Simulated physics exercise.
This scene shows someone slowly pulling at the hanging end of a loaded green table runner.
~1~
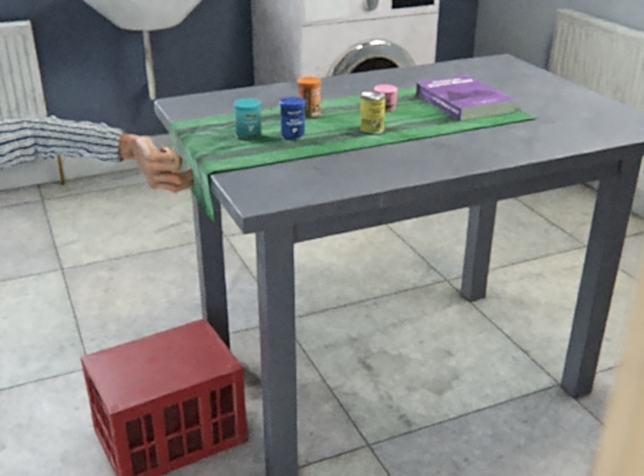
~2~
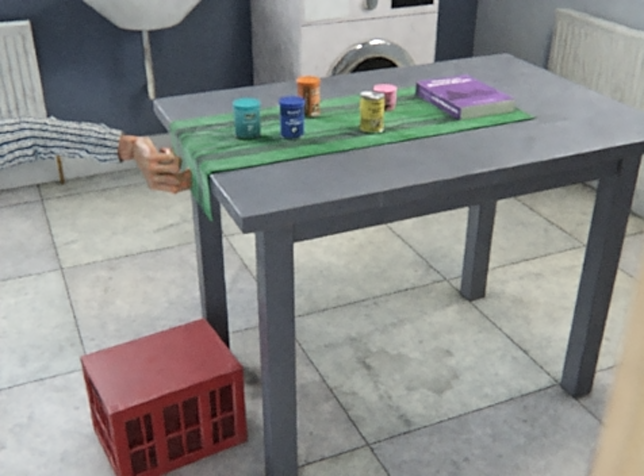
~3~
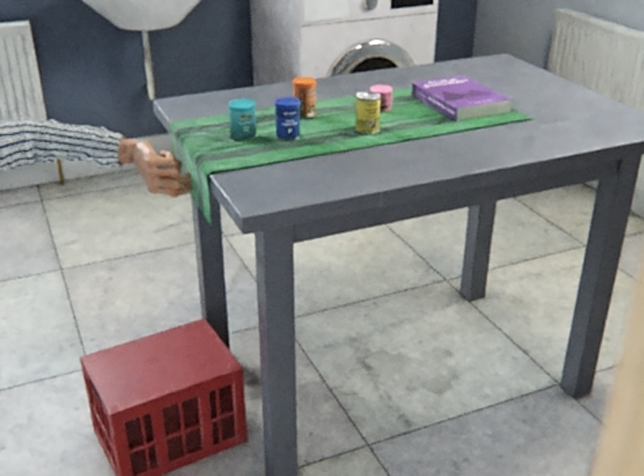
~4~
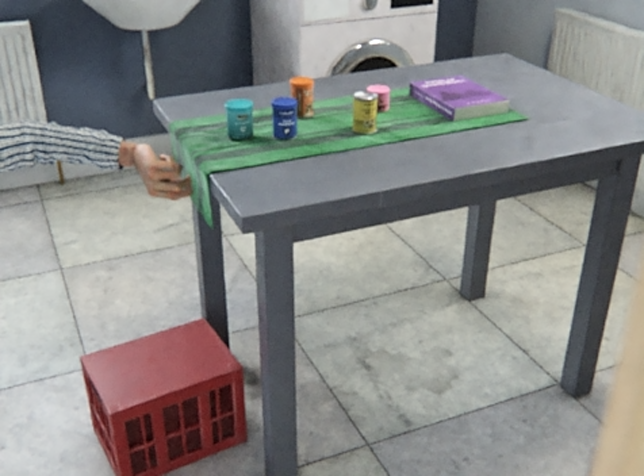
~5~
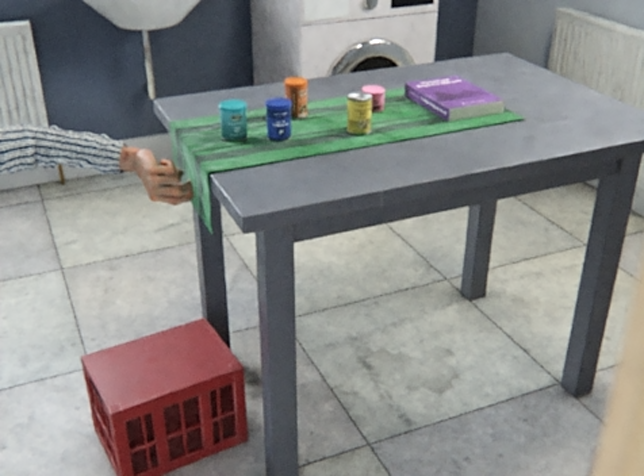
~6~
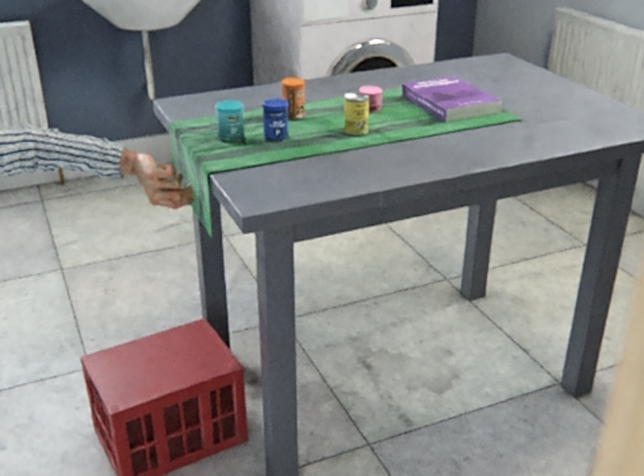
A hand in a striped sleeve slowly pulled the hanging end of a green runner on a grey table, and the cans, pink pot and purple book shifted slightly left with it.
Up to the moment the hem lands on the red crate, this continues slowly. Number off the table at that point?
Four.
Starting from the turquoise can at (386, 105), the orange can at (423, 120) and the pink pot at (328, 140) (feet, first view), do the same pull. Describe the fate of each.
I'd say the turquoise can hangs on, the orange can hangs on, and the pink pot takes a fall.
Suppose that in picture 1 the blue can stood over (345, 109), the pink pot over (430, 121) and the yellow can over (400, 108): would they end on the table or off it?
Blue can dropped, pink pot kept, yellow can kept.
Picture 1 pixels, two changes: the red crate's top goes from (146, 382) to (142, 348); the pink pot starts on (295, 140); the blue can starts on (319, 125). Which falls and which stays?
The pink pot? Lost. The blue can? Lost.
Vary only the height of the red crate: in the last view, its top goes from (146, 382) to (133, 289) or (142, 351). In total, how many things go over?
Numbers: 1; 3.
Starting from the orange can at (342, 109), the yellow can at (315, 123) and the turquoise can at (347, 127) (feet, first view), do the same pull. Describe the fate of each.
Orange can - leaves the top. Yellow can - leaves the top. Turquoise can - leaves the top.
Early on, hem near (197, 309); turquoise can and blue can gone.
Midway, hem on the crate; turquoise can, blue can, orange can and yellow can gone.
Finally, hem on the crate; turquoise can, blue can, orange can and yellow can gone. The table loses four.
